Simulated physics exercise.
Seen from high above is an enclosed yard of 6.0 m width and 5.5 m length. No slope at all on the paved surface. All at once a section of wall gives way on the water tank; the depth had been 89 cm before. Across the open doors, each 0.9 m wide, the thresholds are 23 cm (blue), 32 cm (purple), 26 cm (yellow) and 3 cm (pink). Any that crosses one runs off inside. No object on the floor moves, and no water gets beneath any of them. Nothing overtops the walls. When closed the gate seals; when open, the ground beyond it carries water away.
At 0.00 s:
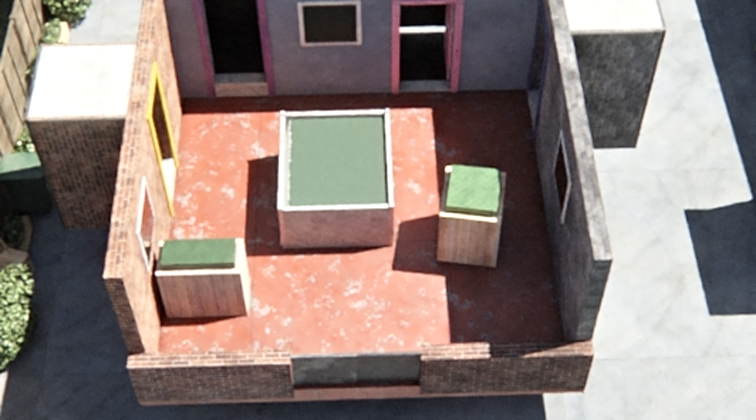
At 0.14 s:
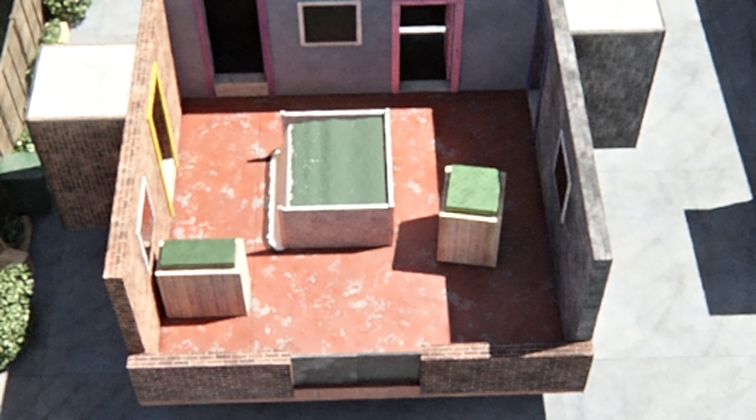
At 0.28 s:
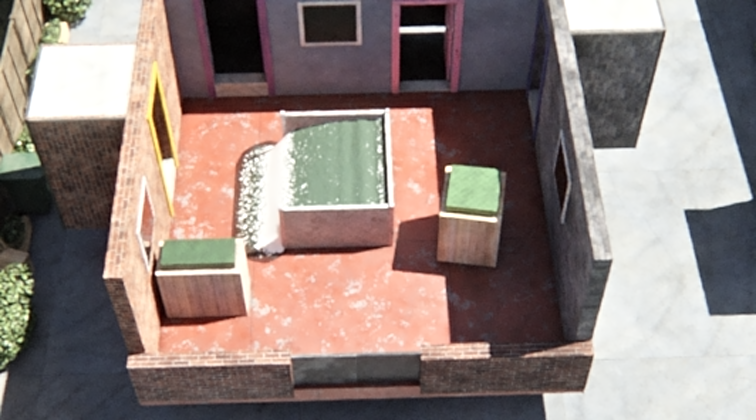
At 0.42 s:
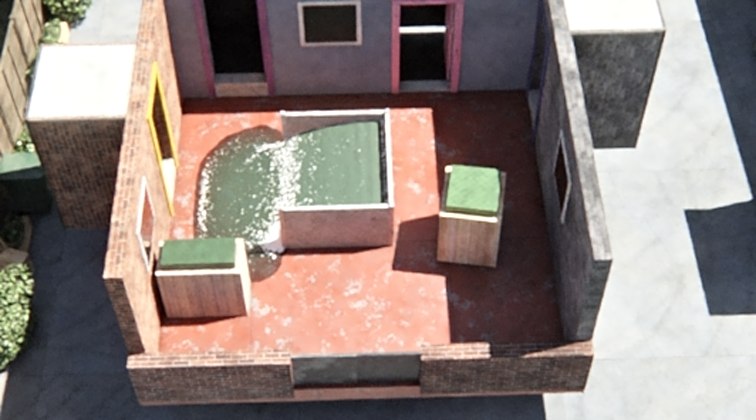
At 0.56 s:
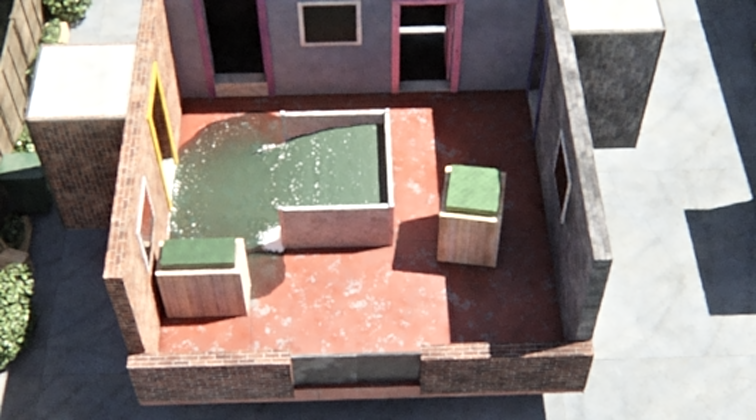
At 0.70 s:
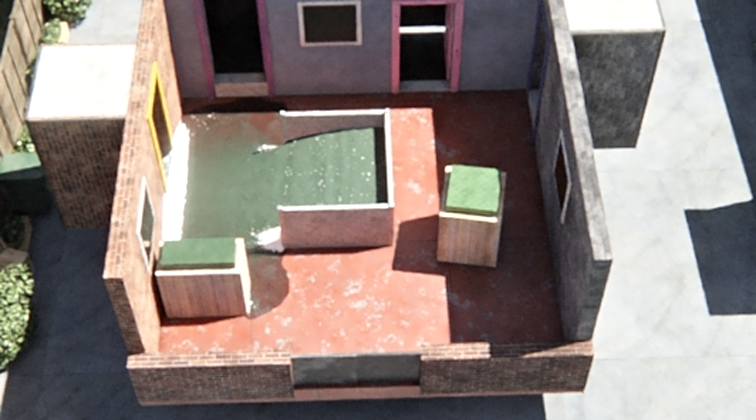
Brick-walled yard with red floor where a central tank's left side gives way, greenish water pouring out and spreading to the left wall.
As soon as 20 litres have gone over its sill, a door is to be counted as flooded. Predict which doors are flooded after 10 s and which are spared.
At the end, blue door: Short of the set amount, purple door: Short of the set amount, yellow door: Beyond the set amount, pink door: Beyond the set amount.
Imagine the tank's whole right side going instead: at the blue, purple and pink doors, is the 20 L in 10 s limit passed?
Outcomes - blue: Exceeded, purple: Not exceeded, pink: Exceeded.
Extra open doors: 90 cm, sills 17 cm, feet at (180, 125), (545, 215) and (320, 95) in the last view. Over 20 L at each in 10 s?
First doorway gets there, second falls short, third falls short.
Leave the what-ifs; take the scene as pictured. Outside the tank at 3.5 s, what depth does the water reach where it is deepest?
Roughly 27 cm.
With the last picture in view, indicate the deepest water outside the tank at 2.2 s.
Roughly at pixel (183, 103).
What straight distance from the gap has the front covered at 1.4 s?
I'd say around 3.8 m from the gap.
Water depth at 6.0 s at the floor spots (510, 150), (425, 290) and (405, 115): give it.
Around 13 cm, 2 cm and 6 cm.
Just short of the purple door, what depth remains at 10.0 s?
The depth comes to around 7.5 centimetres.
After 1.4 s water covers 25 % of the floor and is deepest (55 cm) near (173, 202); blue door not reached, purple door 15 cm at the sill, 0 L in, yellow door 53 cm at the sill, 111 L in, pink door not reached.
After 2.2 s water covers 40 % of the floor and is deepest (45 cm) near (183, 103); blue door not reached, purple door 27 cm at the sill, 0 L in, yellow door 37 cm at the sill, 205 L in, pink door not reached.
After 3.5 s water covers 80 % of the floor and is deepest (27 cm) near (183, 103); blue door 7 cm at the sill, 0 L in, purple door 24 cm at the sill, 1 L in, yellow door 17 cm at the sill, 225 L in, pink door 4 cm at the sill, 0 L in.
After 6.0 s water covers 95 % of the floor and is deepest (20 cm) near (542, 265); blue door 15 cm at the sill, 2 L in, purple door 11 cm at the sill, 1 L in, yellow door 10 cm at the sill, 225 L in, pink door 5 cm at the sill, 4 L in.
After 10.0 s water covers 95 % of the floor and is deepest (14 cm) near (237, 274); blue door 7 cm at the sill, 2 L in, purple door 7 cm at the sill, 1 L in, yellow door 9 cm at the sill, 225 L in, pink door 9 cm at the sill, 39 L in.
